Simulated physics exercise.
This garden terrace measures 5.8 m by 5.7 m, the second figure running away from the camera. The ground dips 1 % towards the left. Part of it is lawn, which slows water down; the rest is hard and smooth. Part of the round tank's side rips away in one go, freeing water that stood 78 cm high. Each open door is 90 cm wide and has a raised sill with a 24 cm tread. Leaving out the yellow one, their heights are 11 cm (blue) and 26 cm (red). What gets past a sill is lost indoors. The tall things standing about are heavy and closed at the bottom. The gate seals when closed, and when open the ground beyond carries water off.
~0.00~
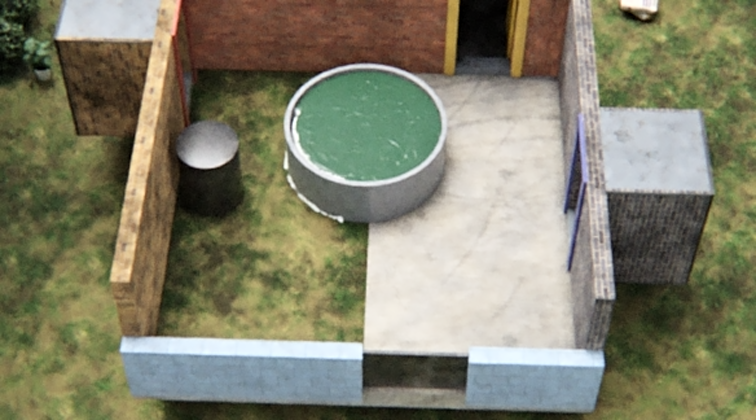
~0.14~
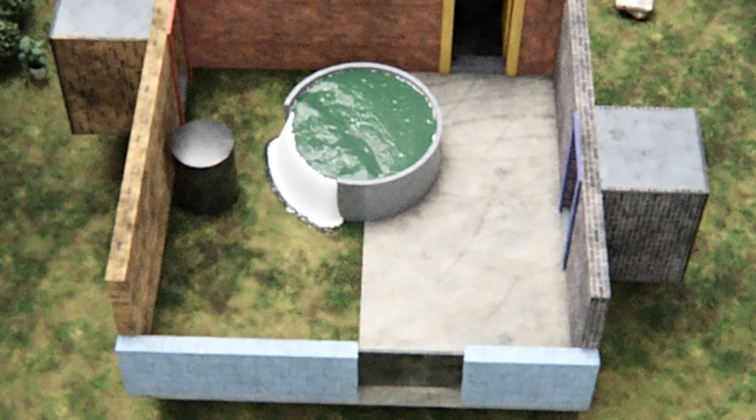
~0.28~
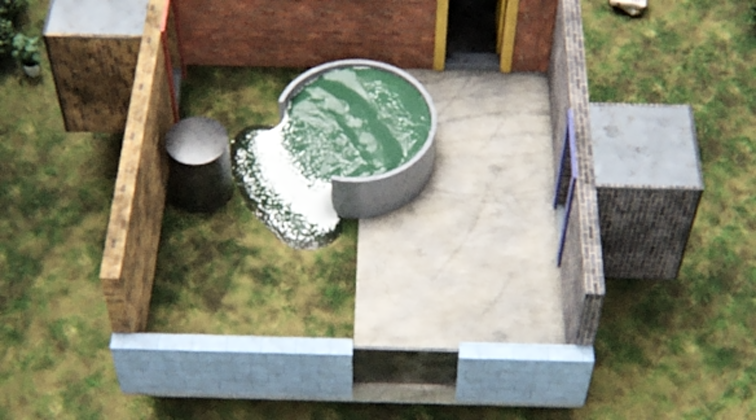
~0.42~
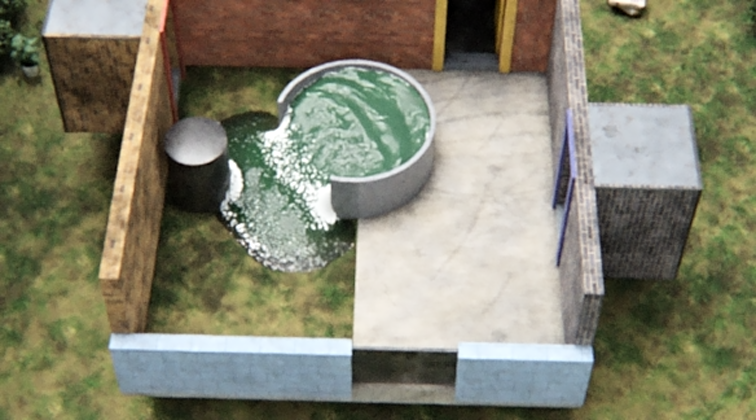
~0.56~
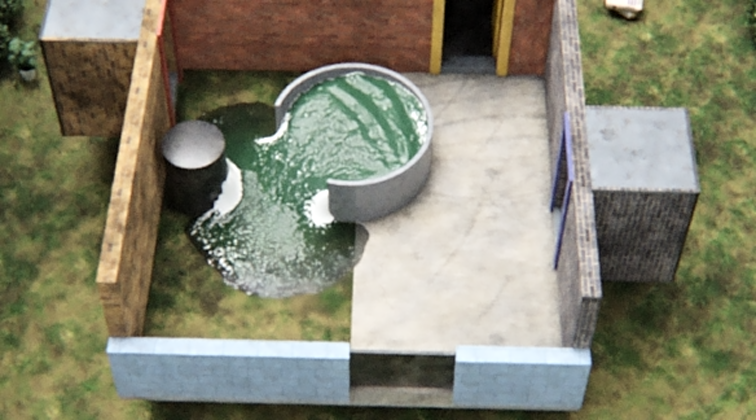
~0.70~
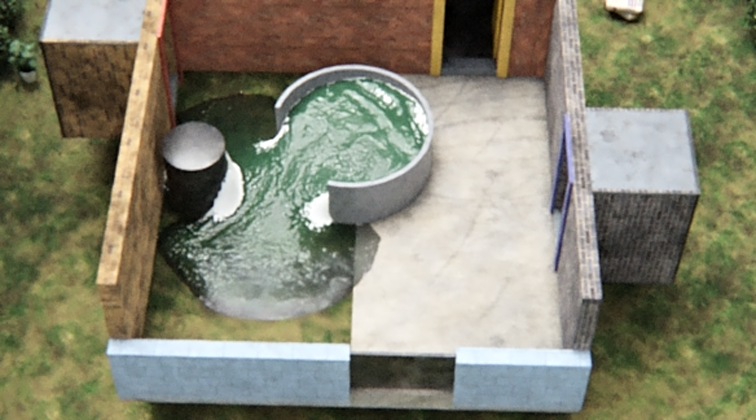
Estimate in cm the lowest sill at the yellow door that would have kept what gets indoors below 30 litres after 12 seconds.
About 10.5 cm.
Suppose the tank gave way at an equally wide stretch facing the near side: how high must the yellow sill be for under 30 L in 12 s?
About 11.0 cm.
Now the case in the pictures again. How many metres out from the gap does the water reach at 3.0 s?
Some 3.8 m out.
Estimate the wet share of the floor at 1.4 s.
Near 40 per cent is wet.
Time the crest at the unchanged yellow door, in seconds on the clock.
Around 8.0 s.
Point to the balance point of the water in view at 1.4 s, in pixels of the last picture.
At about (291, 189).
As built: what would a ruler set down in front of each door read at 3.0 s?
In cm: Blue 0, yellow 0, red 24.
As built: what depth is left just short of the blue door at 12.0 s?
About 10.0 cm.
After 1.4 s water covers 40 % of the floor, deepest (52 cm) near (237, 190); it has not reached the yellow door.
After 3.0 s water covers 50 % of the floor, deepest (34 cm) near (138, 374); it has not reached the yellow door.
After 12.0 s water covers 100 % of the floor, deepest (16 cm) near (178, 180); 12 cm at the yellow door, 5 litres in over its 14 cm sill.
At the yellow door as built, the water arrived by 4.0 s and peaked near 17 cm at 8.0 s.
With a sill of 9 cm, 47 litres would have come in within the 12 s; with 12 cm, 14 litres. So under 30 litres takes about 10.5 cm.
